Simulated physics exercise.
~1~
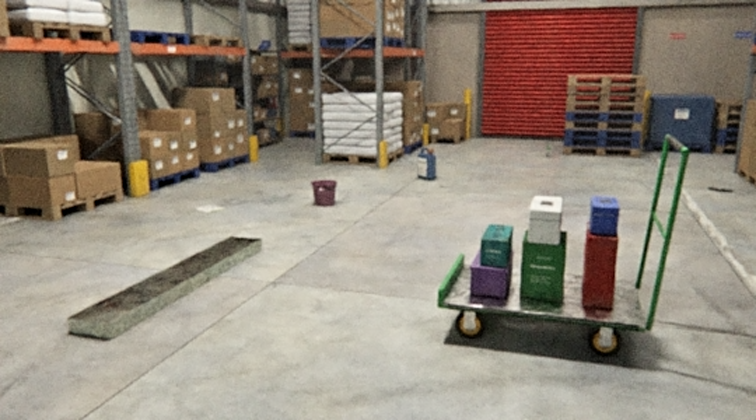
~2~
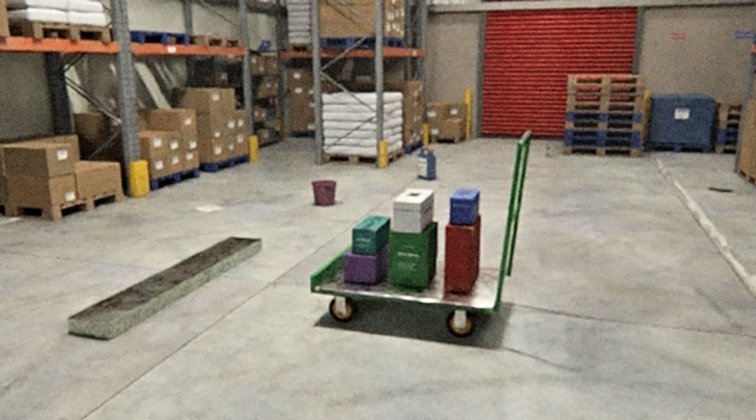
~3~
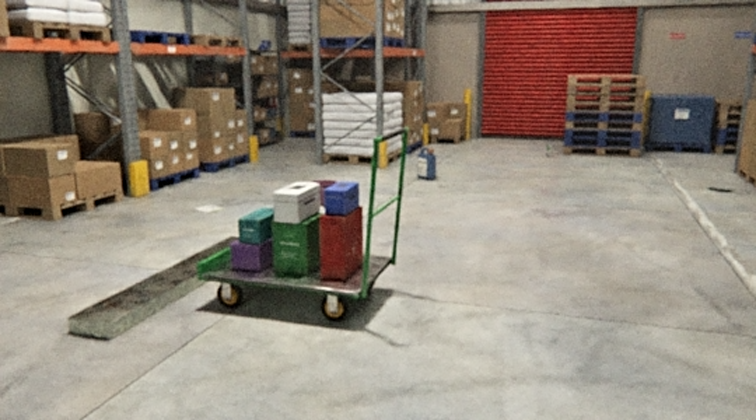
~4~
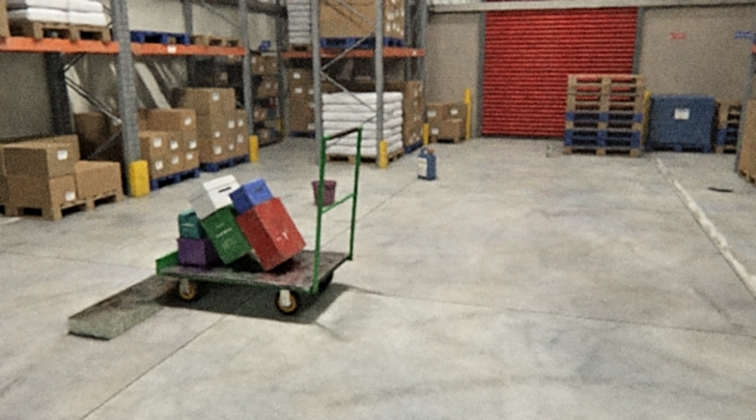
The clip opens on a warehouse floor where a flat cart with a green handle carries a purple box with a teal one on top, a green box topped by a white one, and a red box topped by a blue one. The cart rolls left toward a long, low kerb lying on the concrete, its load standing upright. It passes in front of a small bucket and reaches the kerb. There the green and red boxes tip over to the left, and the white and blue ones tilt with them. At the end, the boxes lean in a jumbled heap, all still on the deck.
